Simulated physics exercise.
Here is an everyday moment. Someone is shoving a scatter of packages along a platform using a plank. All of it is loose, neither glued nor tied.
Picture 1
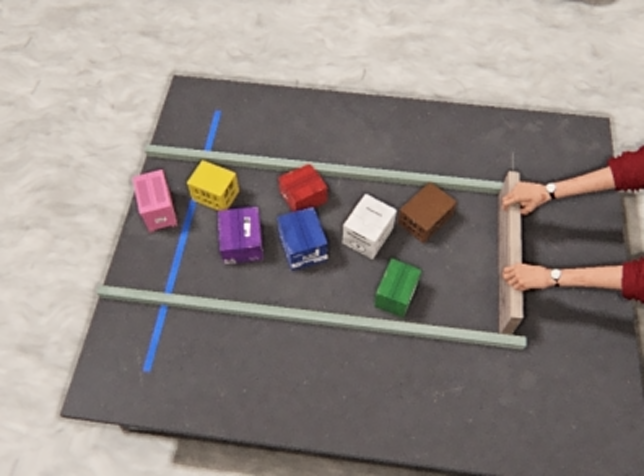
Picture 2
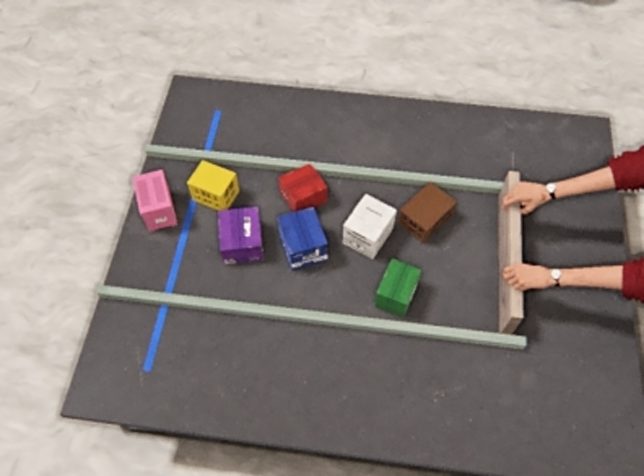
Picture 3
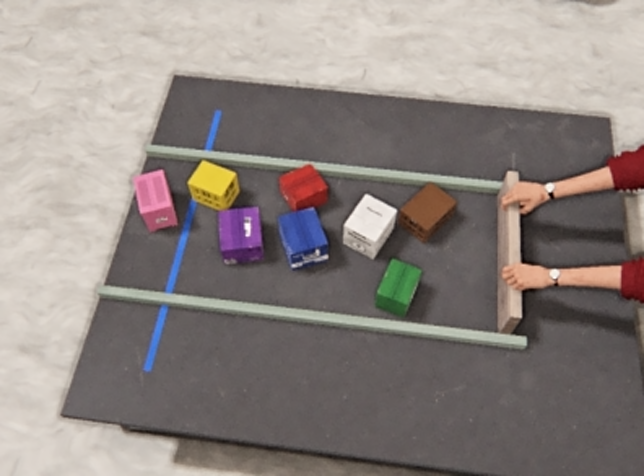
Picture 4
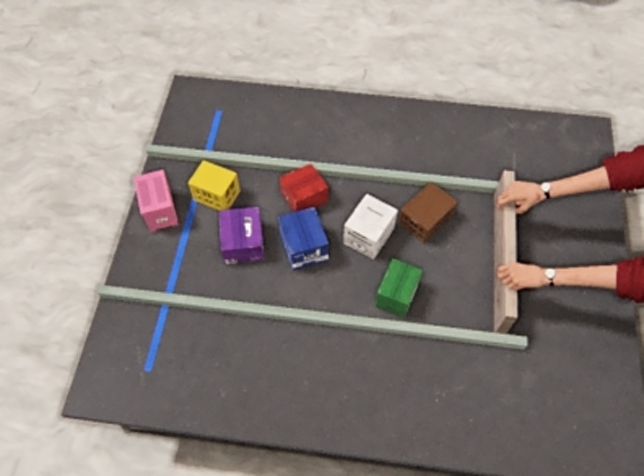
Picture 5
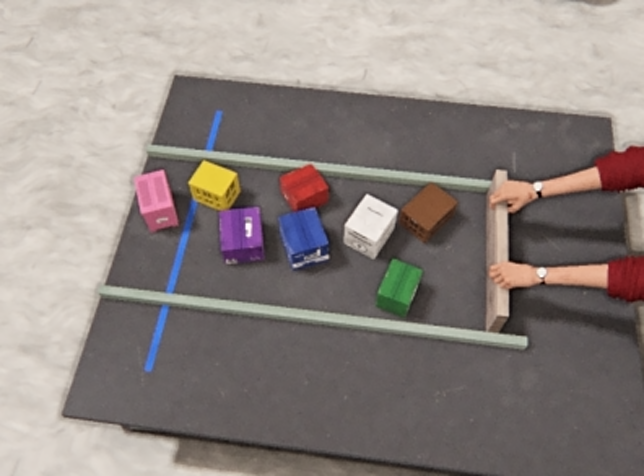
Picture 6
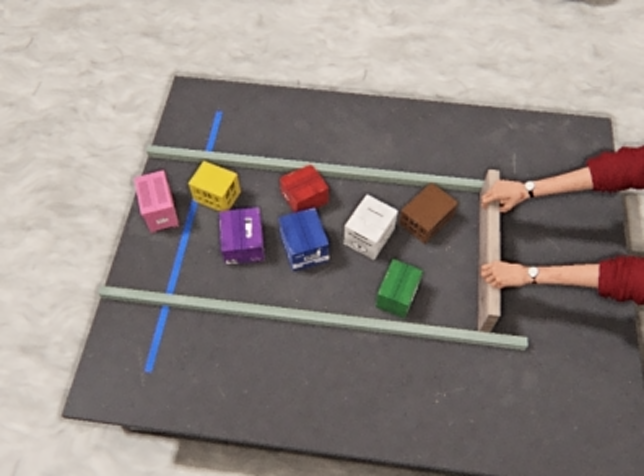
Two hands sliding a plank slightly left along a dark platform, while scattered colourful boxes between two rails stay still.
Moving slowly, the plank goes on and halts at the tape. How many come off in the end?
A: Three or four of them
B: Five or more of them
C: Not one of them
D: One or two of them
Three or four of them.
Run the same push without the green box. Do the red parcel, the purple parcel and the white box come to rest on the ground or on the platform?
Result - red parcel: Remains in place; purple parcel: Drops; white box: Remains in place.
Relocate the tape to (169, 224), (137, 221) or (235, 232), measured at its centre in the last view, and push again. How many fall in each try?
5, 8, 1.
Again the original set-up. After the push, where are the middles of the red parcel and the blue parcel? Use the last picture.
One ends up near (151, 164) and the other near (130, 221).
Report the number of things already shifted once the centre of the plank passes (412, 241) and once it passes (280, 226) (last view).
Moved so far: 3, then 8.
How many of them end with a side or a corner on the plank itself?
It touches 3.
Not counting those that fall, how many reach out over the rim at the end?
2, I think.
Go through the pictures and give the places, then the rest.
Pink tote (155, 202); yellow crate (214, 187); purple parcel (241, 236); plank (510, 251); tape (187, 226), in the first picture.
Yellow crate (214, 187); brown crate (427, 213), in the second picture.
Purple parcel (241, 236); green box (398, 288), in the third picture.
Pink tote (156, 201); plank (505, 251), in the fourth picture.
Yellow crate (215, 187); blue parcel (304, 239), in the fifth picture.
Pink tote (157, 202); yellow crate (215, 188); purple parcel (242, 236); plank (489, 249); tape (188, 226), in the sixth picture.
Soon after, none off yet; pink tote at rest near (157, 202); yellow crate at rest near (215, 188); purple parcel at rest near (242, 236).
After that, none off yet; pink tote at rest near (157, 202); yellow crate at rest near (215, 188); purple parcel displaced a little near (224, 230).
And then, none off yet; pink tote displaced about its own width near (124, 194); yellow crate displaced about its own width near (164, 181); purple parcel displaced well along near (151, 221).
In the end, the number that fall off is three or four; gone, purple parcel, yellow crate and pink tote.
